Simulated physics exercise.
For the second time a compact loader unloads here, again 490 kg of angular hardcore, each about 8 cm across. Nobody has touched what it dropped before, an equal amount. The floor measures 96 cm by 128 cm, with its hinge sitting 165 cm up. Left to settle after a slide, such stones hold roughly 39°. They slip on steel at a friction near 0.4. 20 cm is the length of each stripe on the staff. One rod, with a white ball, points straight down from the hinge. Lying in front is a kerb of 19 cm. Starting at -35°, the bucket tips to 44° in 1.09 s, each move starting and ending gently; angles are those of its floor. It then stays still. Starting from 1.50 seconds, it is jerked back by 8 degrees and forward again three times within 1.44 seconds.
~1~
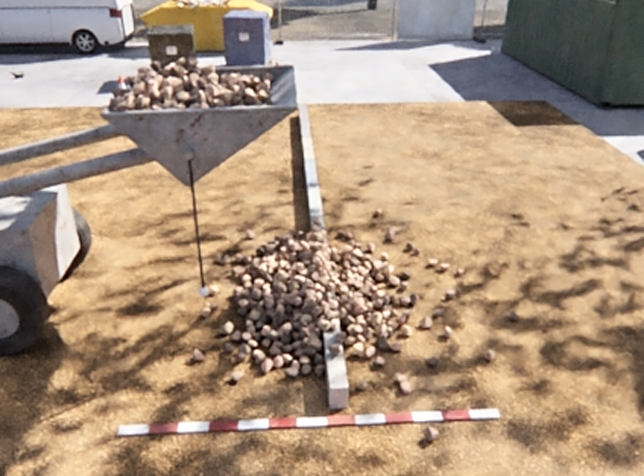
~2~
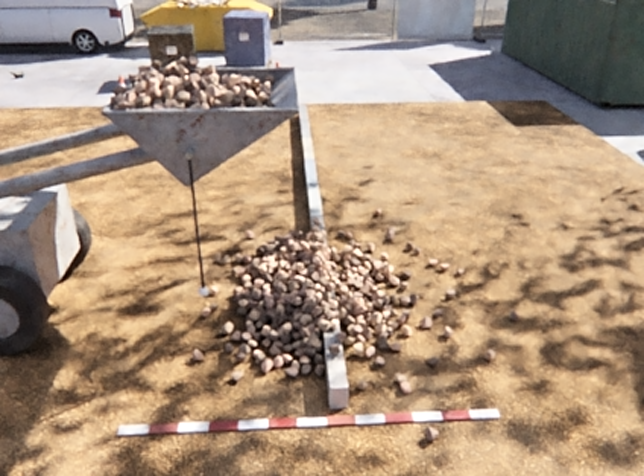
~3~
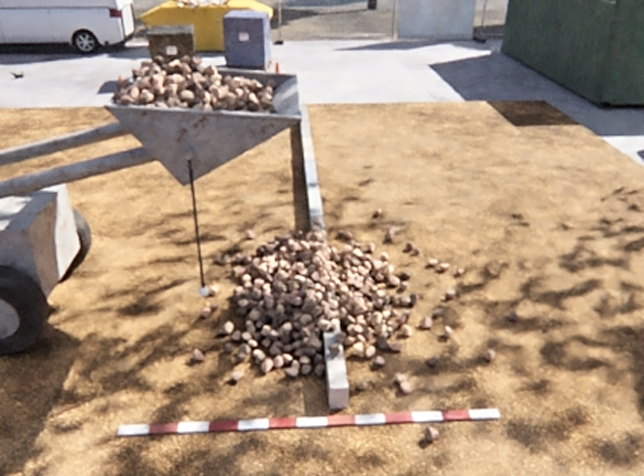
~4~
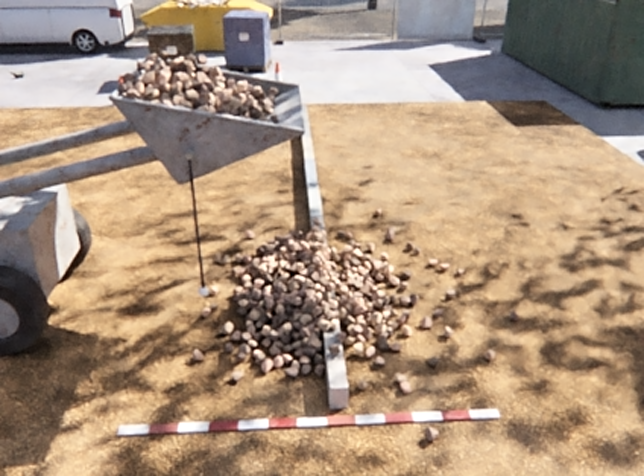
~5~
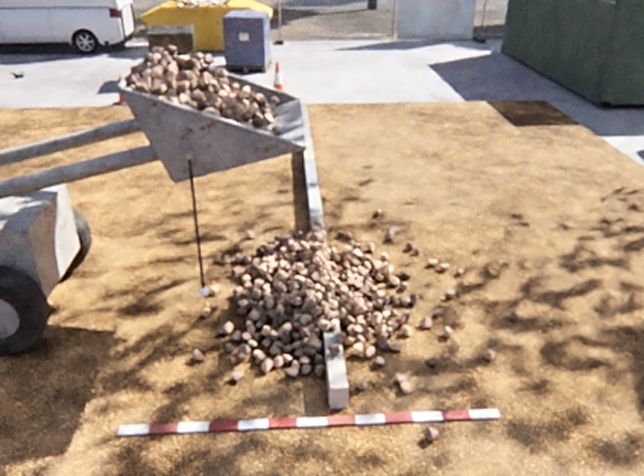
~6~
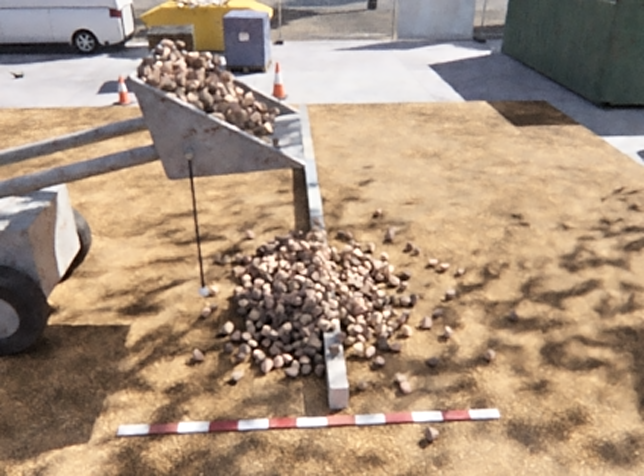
A loader's grey metal bucket, heaped with brownish stones, slowly tilted its front edge downward on the right, while the pile of similar stones lying across a kerb below stayed still.
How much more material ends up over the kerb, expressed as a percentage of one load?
About 64 per cent of a load more.
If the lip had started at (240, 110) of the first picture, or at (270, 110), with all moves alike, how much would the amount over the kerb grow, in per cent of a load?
Case one about 10 %, case two about 30 %.
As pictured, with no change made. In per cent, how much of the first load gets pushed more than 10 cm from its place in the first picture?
Some 10 percent, give or take.
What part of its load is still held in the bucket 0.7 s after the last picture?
Close to 65 in a hundred is still held.
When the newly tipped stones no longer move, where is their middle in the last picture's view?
They settle centred around (347, 278).
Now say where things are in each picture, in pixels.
Lip at (298, 108), floor tilted -35°, highest stones at (174, 70). The earlier load is highest near (314, 269), 35 cm above ground level, 77 % on this side of the kerb, 23 % over the kerb, in the first frame.
Lip at (299, 111), floor tilted -33°, highest stones at (161, 71), in the second frame.
Lip at (302, 119), floor tilted -29°, highest stones at (161, 67), in the third frame.
Lip at (305, 132), floor tilted -22°, highest stones at (159, 63), in the fourth frame.
The bucket is at -14°, its lip at (306, 148); the top of the load is at (161, 57), in the fifth frame.
Lip at (305, 166), floor tilted -5°, highest stones at (170, 51), in the sixth frame.
Then, 0.4 s after the last picture the floor is at 32°; in per cent of one load, 100 in the bucket, 77 on this side of the kerb, 23 over the kerb; the foremost stones are at (455, 291).
Then, 0.7 s after the last picture the floor is at 44°; in per cent of one load, 63 in the bucket, 113 on this side of the kerb, 24 over the kerb; the foremost stones are at (455, 291).
Then, 2.9 s after the last picture the floor is at 44°; in per cent of one load, 0 in the bucket, 112 on this side of the kerb, 88 over the kerb; the foremost stones are at (479, 301).
Then, 5.7 s after the last picture the floor is at 44°; in per cent of one load, 0 in the bucket, 112 on this side of the kerb, 88 over the kerb; the foremost stones are at (479, 301). Net gain over the kerb, 64.
